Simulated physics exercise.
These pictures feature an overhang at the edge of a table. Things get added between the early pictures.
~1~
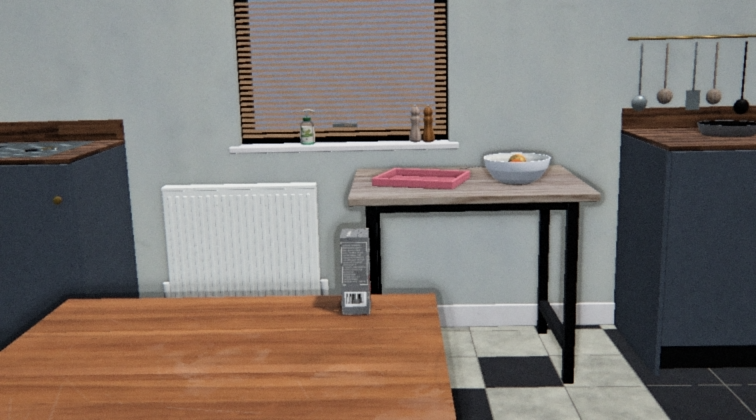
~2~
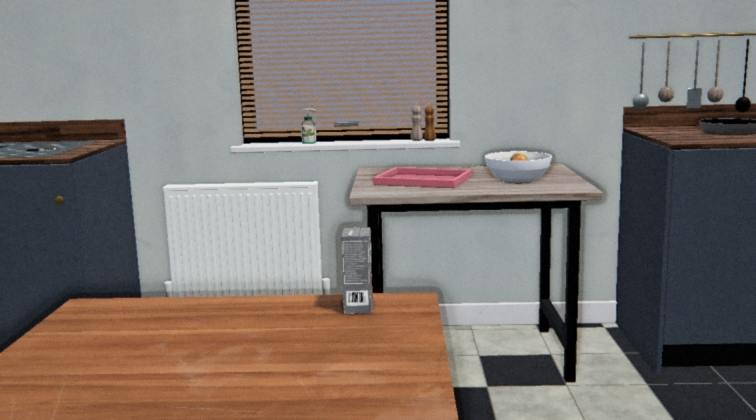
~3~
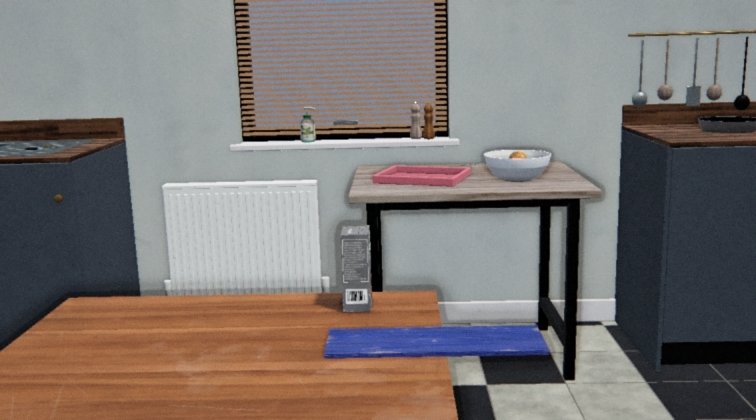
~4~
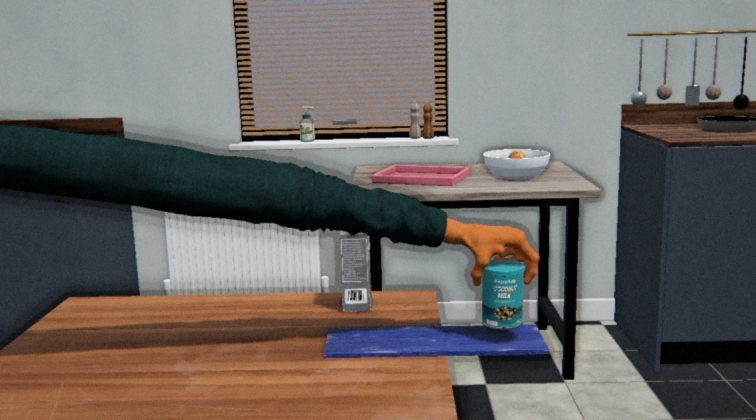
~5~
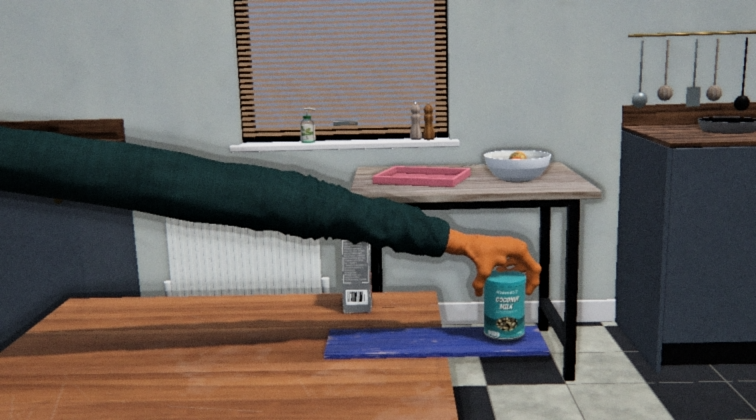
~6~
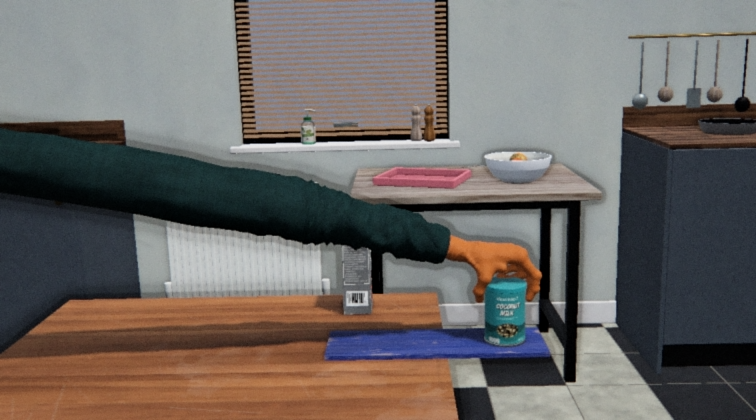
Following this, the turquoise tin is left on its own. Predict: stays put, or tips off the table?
Tips off.
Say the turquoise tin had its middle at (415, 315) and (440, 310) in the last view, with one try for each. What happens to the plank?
Try one: It stays where it is. Try two: It stays where it is.
Then, 0.40 s after the last picture, turquoise tin now down on the floor or falling; blue plank on its side.
Then, 0.60 s after the last picture, blue plank now down on the floor or falling.
At rest, down on the floor or falling, blue plank and turquoise tin; grey carton in place. The plank comes down.
